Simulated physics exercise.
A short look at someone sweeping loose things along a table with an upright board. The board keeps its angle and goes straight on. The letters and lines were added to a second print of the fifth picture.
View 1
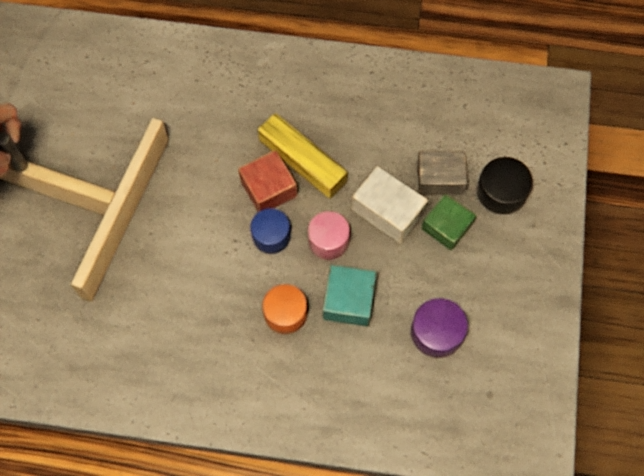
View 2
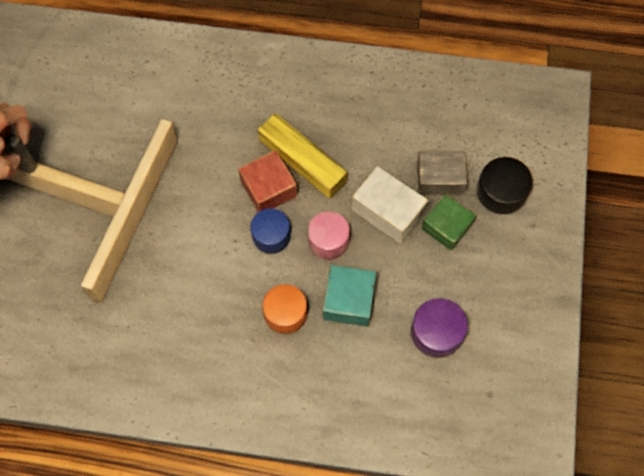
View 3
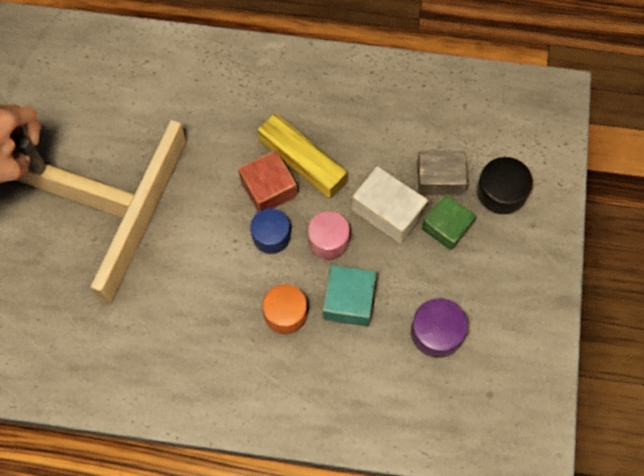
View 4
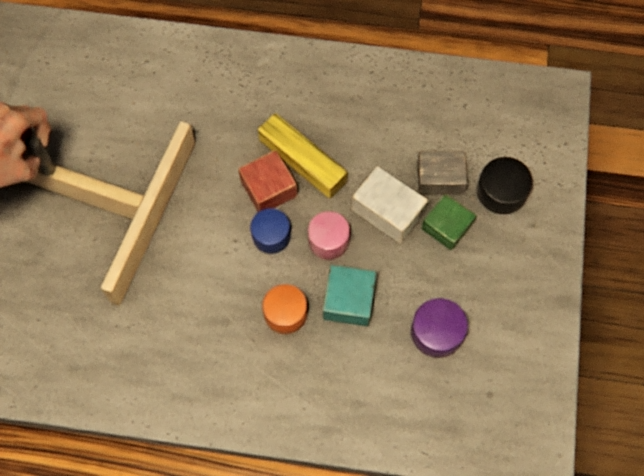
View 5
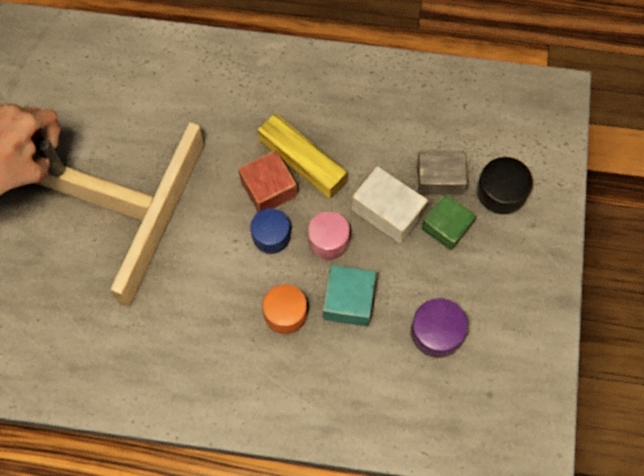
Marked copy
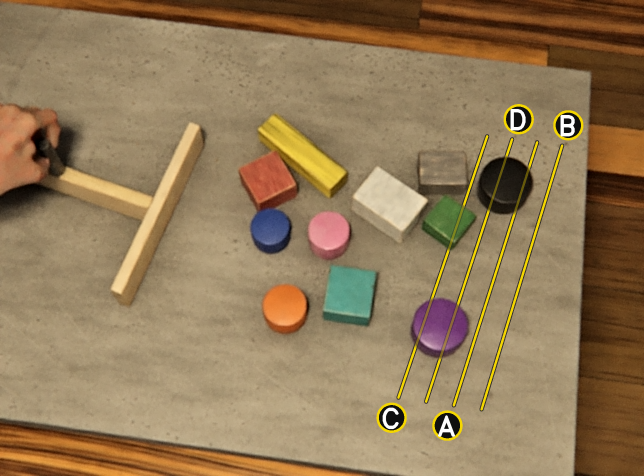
A wooden T-shaped board held by a hand sliding slowly right across a grey tabletop, the colourful blocks and discs staying still.
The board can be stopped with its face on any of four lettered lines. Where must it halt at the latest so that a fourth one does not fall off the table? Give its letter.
The farthest such stop is B.
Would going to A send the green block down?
By then, yes.
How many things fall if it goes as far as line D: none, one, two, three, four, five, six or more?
In all, one.
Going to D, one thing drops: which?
It is the green block.
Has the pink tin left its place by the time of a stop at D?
By then, yes.
On the marked copy, A at (498, 266); B at (524, 270); C at (445, 260); D at (472, 263).
With B. Early on, board (288, 222); yellow stick (327, 141); red block (332, 199).
Further on, board (421, 239); green block (563, 243); black tin (524, 187).
At the end, board (527, 253); white block over the edge; black tin over the edge; three fallen.
As for the rest, A is within the limit but short; C is within the limit but short; D is within the limit but short.
